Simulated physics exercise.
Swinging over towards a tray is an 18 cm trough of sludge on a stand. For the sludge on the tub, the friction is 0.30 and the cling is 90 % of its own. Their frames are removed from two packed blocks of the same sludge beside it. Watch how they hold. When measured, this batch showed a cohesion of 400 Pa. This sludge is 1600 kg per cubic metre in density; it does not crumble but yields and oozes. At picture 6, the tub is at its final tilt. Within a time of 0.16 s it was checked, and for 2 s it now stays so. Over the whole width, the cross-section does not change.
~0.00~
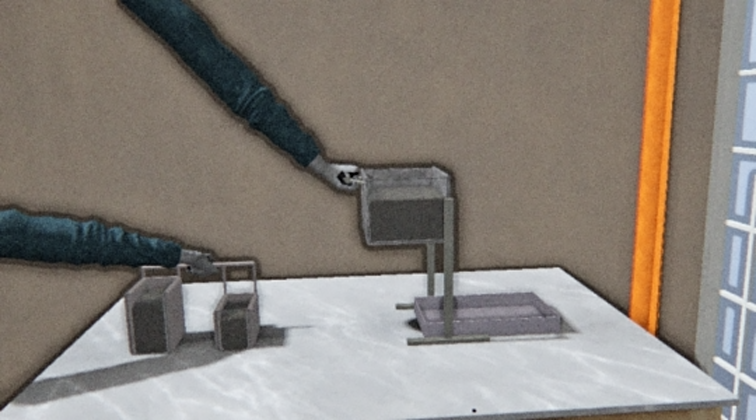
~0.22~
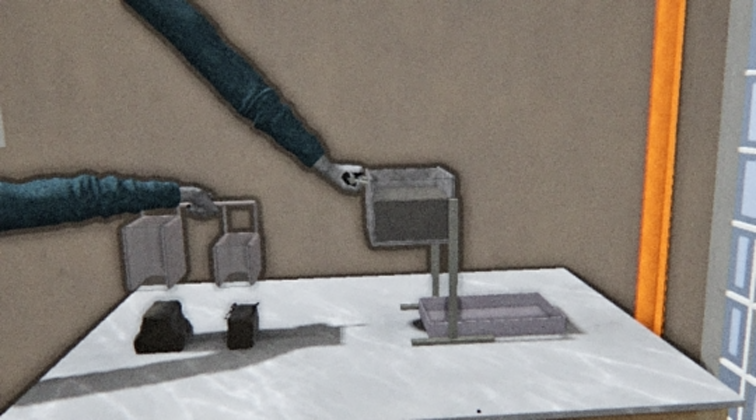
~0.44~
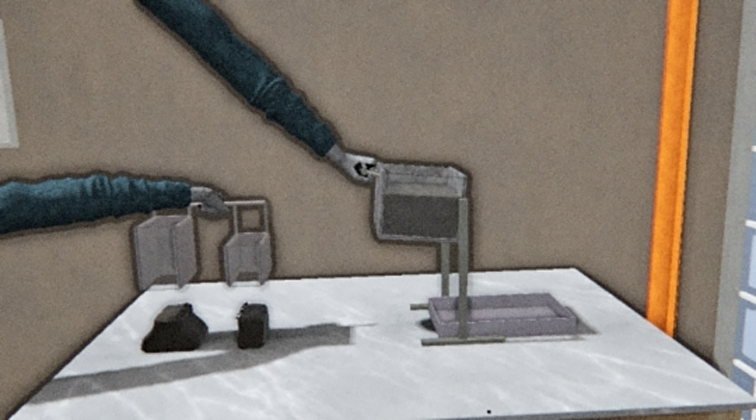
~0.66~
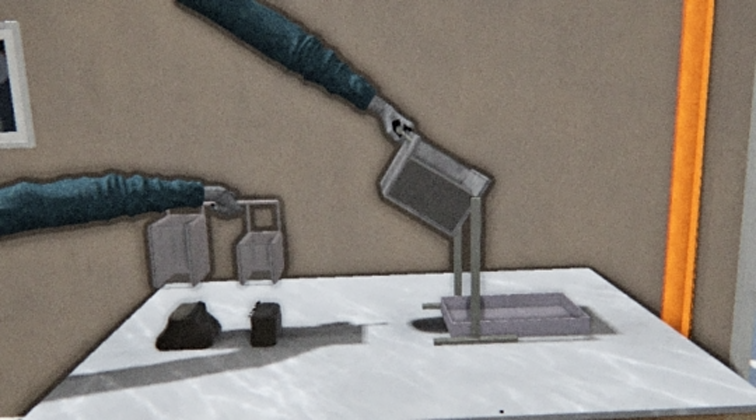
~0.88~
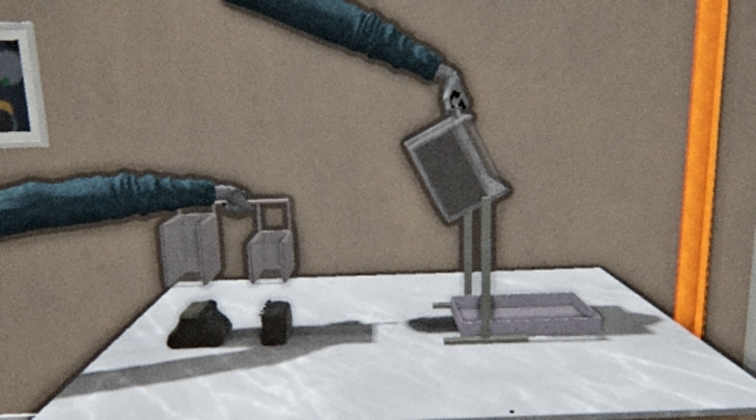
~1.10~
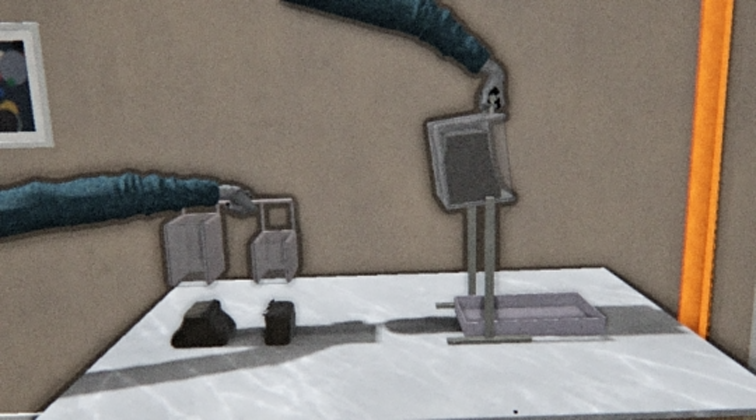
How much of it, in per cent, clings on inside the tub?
I would say close to 62 percent.
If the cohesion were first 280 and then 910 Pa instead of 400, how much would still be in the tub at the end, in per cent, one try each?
Expect about 50 in a hundred, then about 100 in a hundred.
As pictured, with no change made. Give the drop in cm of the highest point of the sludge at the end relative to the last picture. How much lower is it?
Roughly 9 cm.
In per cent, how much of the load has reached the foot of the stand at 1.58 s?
I reckon around 0 % of it.
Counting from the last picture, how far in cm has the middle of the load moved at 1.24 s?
Measured shift, roughly 4 cm.
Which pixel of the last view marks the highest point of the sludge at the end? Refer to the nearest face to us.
Around (466, 167).
After 1.24 s, the tub is at 83 degrees and holds 95 %.
After 1.41 s, the tub is at 83 degrees and holds 72 %.
After 1.58 s, the tub is at 83 degrees and holds 62 %.
After 1.75 s, the tub is at 83 degrees and holds 62 %.
After 3.10 s, the tub is at 83 degrees and holds 62 %.
